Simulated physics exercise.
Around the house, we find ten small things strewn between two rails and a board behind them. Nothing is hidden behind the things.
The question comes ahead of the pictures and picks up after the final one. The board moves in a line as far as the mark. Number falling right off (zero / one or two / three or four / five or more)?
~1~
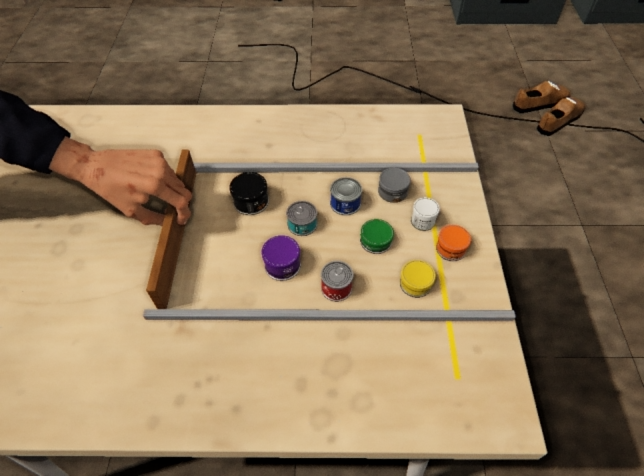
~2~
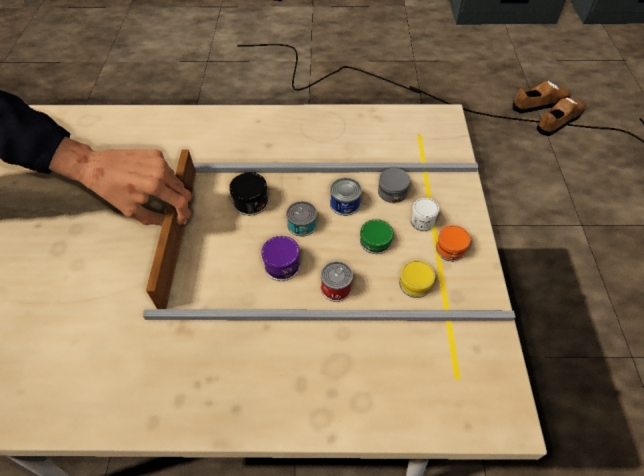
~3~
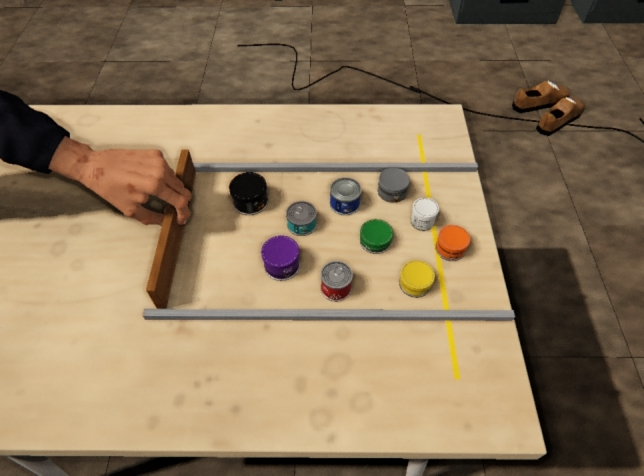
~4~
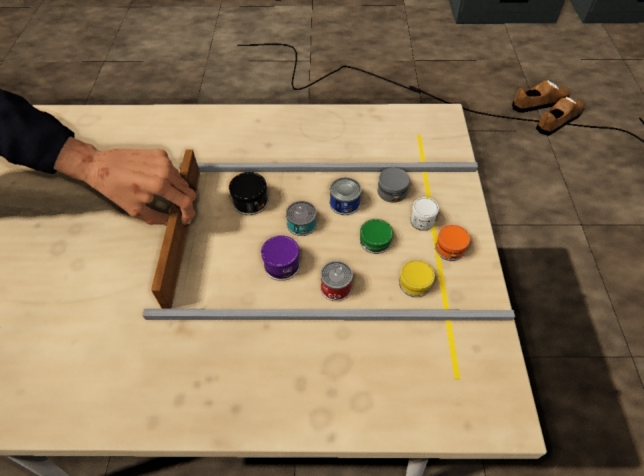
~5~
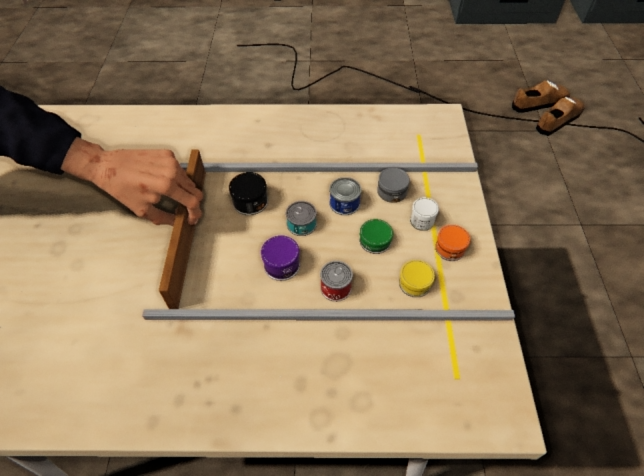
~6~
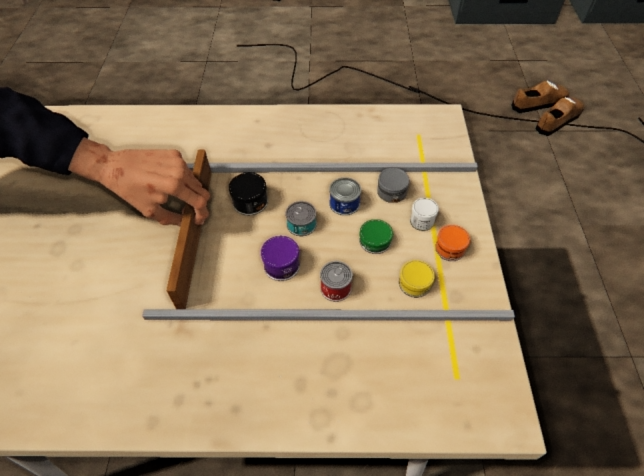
One or two.
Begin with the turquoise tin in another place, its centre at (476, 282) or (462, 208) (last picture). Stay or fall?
Results in order - down; down.
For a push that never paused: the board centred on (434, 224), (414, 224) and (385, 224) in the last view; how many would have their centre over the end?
Respectively 2, 0 and 0.
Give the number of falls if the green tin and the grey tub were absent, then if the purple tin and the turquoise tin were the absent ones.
Counts - first: 0; second: 0.
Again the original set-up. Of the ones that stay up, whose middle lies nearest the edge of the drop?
The blue pot ends nearest.
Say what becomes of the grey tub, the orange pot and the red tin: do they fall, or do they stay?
My call is that the grey tub stays where it is, the orange pot ends up off, and the red tin stays where it is.
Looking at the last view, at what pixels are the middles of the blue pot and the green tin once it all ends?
Around (483, 208), then around (478, 241).
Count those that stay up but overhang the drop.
Answer: 1.
Soon after, none off yet; orange pot at rest near (452, 243); white tin at rest near (424, 215); yellow pot at rest near (416, 279).
Then, none off yet; orange pot moved a little near (468, 249); white tin moved about its own width near (459, 225); yellow pot moved about its own width near (445, 280).
By the end, the number that fall off is one or two; fallen, white tin and orange pot.
